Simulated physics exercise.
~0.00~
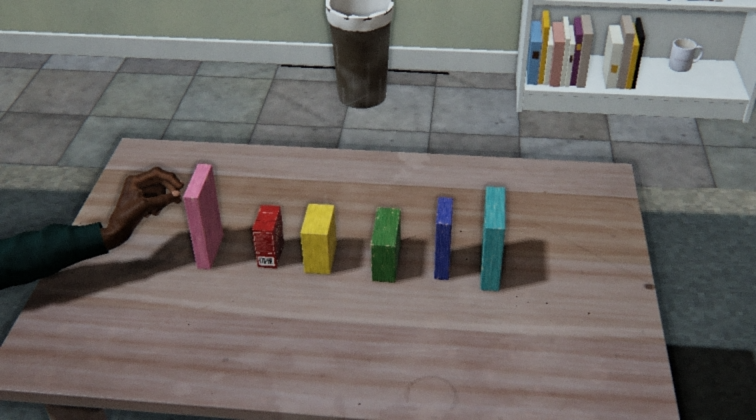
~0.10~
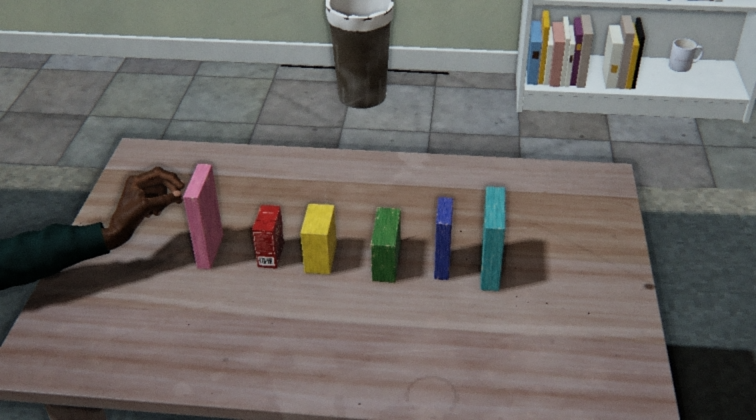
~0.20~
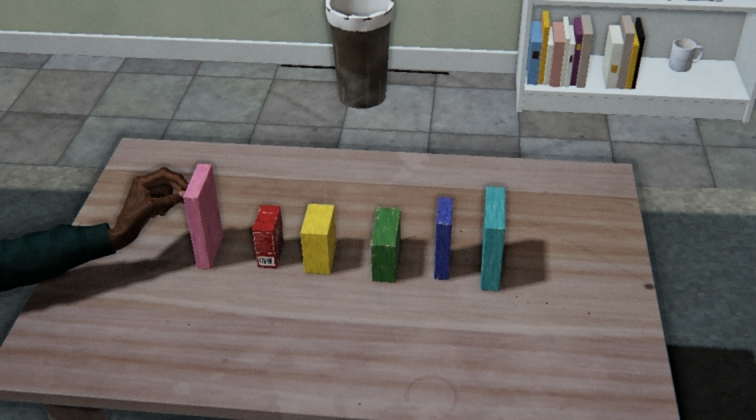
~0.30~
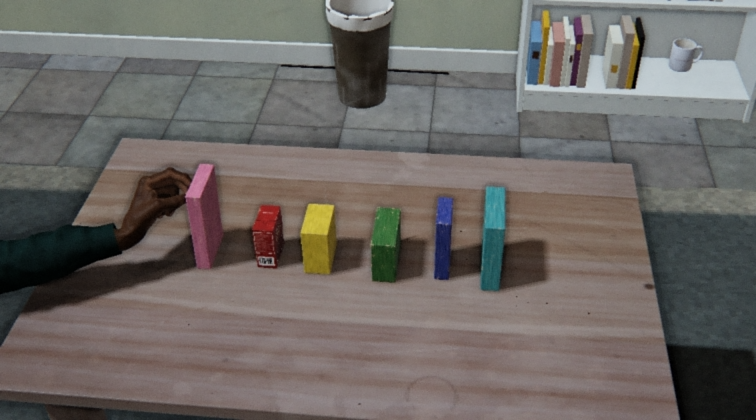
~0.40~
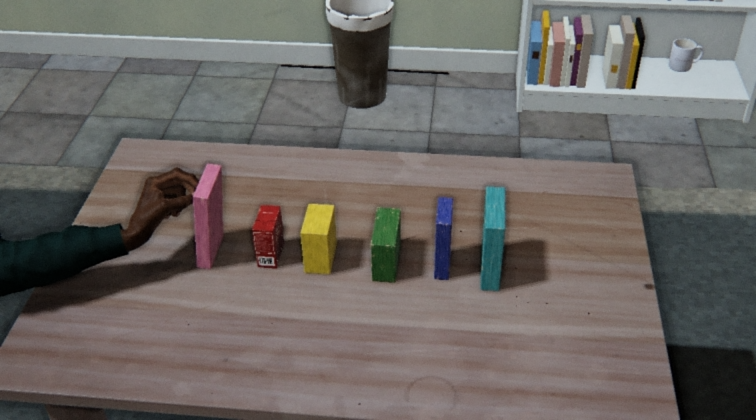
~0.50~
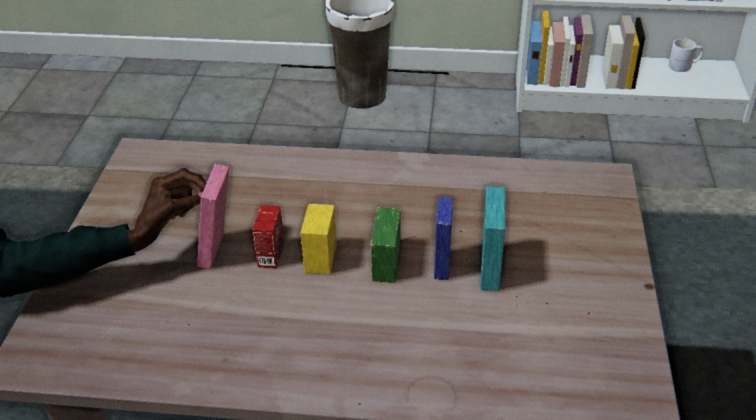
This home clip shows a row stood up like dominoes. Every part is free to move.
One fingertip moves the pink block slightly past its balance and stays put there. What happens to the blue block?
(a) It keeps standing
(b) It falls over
a, it keeps standing.
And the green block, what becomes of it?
Result for the green block: Up.
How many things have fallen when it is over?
The count is 3.
After 1.00 s, pink block 53° over; red packet tipped 37° from how it was; yellow board tipped 7° from how it was.
After 1.30 s, pink block 66° over; red packet tipped 60° from how it was; yellow board tipped 56° from how it was; green block tipped 5° from how it was.
At rest (3.7 s), tipped over on the table, yellow board and red packet; left askew, green block; blue block in place. Seen from the same camera at the end, blue block near (444, 239).
